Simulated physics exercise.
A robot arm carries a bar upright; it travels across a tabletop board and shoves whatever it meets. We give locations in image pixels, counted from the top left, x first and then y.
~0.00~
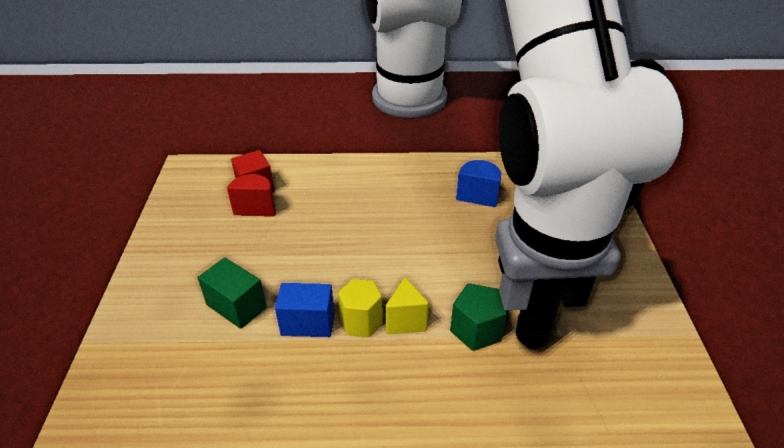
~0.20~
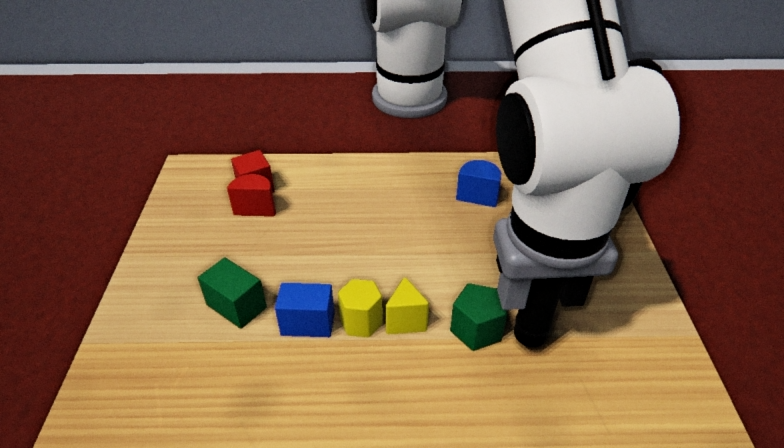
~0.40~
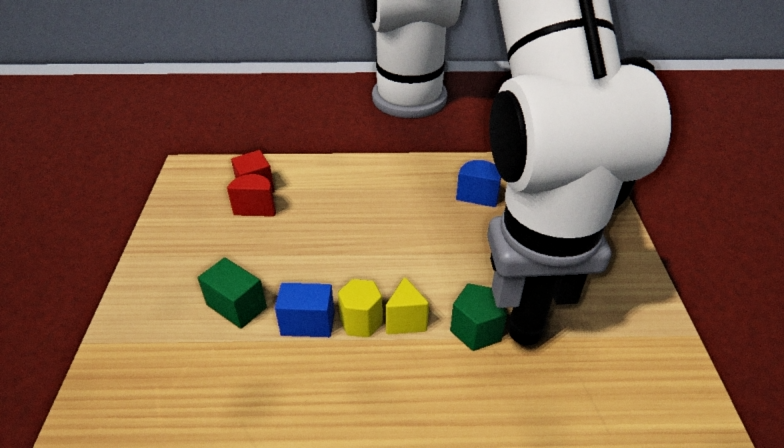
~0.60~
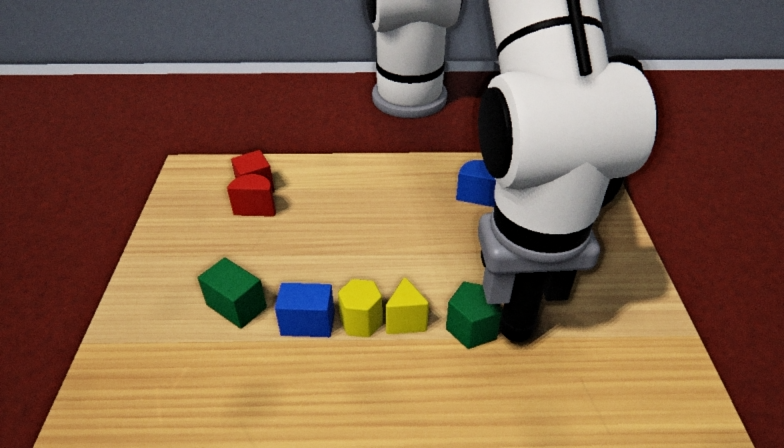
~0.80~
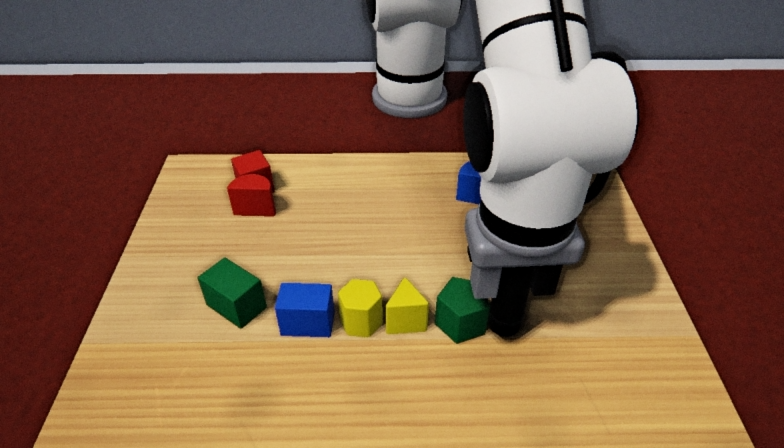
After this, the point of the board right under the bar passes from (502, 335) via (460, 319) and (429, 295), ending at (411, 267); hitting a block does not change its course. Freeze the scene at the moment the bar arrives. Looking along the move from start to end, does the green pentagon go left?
Answer: Yes.
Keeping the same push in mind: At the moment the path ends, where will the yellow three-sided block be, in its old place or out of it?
It ends up somewhere else.
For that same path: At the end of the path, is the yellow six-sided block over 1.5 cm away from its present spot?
I'd say no.
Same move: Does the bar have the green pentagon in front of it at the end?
I'd say no.
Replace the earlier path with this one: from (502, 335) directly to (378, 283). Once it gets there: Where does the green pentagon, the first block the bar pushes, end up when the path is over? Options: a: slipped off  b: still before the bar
Correct choice: B.
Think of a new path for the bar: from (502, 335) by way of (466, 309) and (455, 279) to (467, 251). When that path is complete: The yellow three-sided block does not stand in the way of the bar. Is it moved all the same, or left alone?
At the end of the path, the yellow three-sided block has moved off its old spot.
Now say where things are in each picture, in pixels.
The first frame shows bar's lower end (532, 336); yellow six-sided block (360, 293); yellow three-sided block (407, 294); green pentagon (481, 301).
The second frame shows bar (530, 335); blocks still.
The third frame shows bar (525, 333); blocks still.
The fourth frame shows bar (516, 330); green pentagon (477, 300).
The fifth frame shows bar (504, 325); yellow six-sided block (360, 293); yellow three-sided block (407, 294); green pentagon (465, 295).
On the path given first. One third of the way, bar (461, 308); yellow three-sided block (398, 295); green pentagon (425, 276).
Two thirds of the way, bar (429, 284); yellow three-sided block (393, 296), turned 15° anticlockwise; green pentagon (393, 257).
At the end, bar (412, 256); yellow six-sided block still; yellow three-sided block (393, 296), turned 15° anticlockwise; green pentagon (380, 251), turned 15° anticlockwise.
